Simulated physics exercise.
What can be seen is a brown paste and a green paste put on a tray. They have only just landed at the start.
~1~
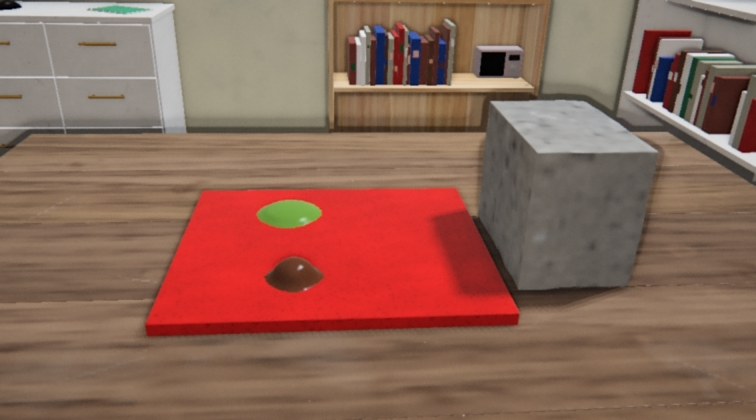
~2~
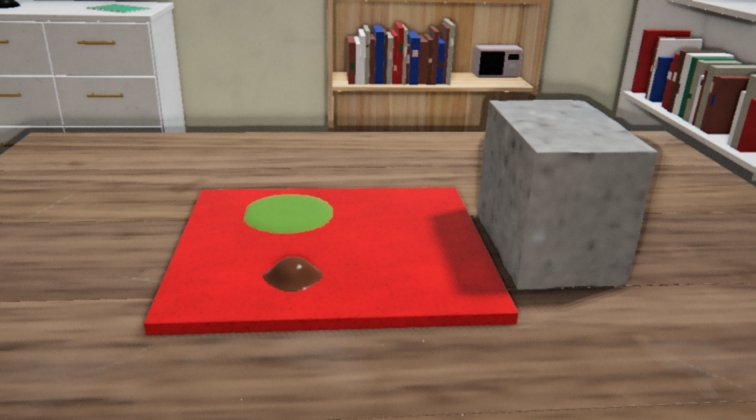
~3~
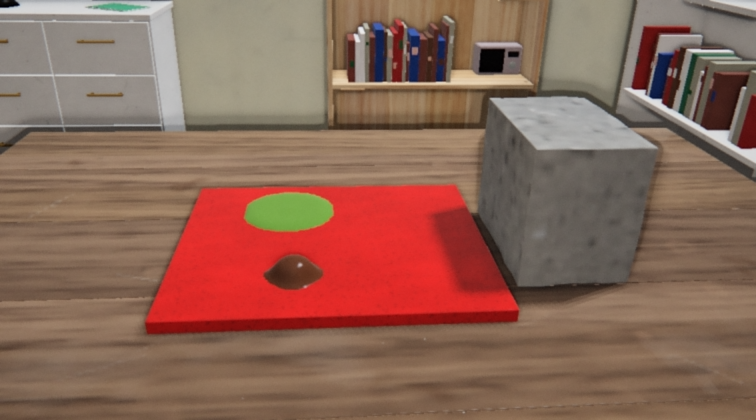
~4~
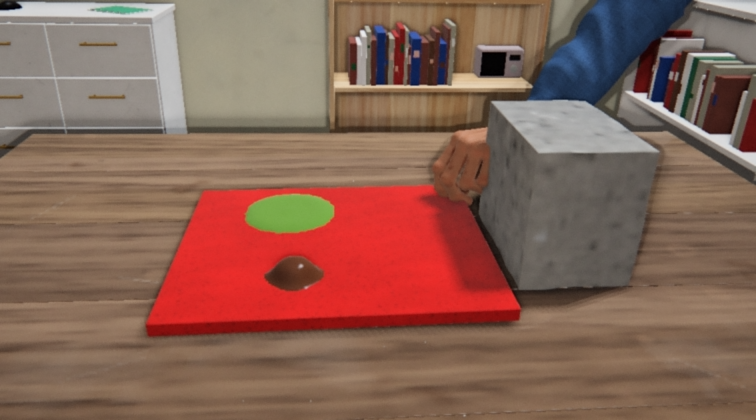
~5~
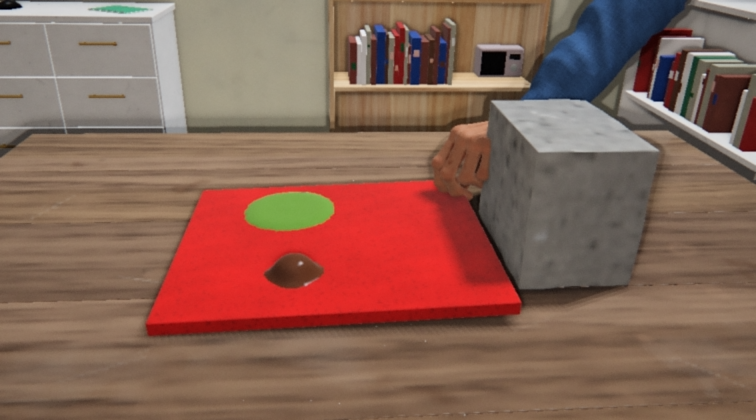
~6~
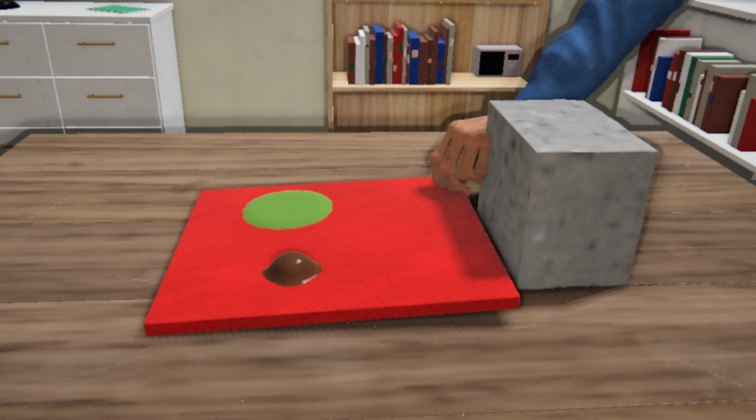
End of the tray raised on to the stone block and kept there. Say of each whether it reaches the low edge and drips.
Note - brown paste: It does not leave; green paste: It leaves the surface.
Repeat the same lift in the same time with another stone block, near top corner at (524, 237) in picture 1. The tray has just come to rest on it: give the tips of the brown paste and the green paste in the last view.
Leading edges, in order: (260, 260); (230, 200).
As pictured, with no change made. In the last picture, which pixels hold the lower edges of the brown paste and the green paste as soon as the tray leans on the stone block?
Around (245, 232) for the first and around (187, 213) for the second.
Soon after, slope about 29°; the brown paste has not moved; the green paste is dripping off the low end.
Later, the brown paste has not moved; the green paste is dripping off the low end.
In the end, slope about 29°; the brown paste has not moved; the green paste is dripping off the low end.
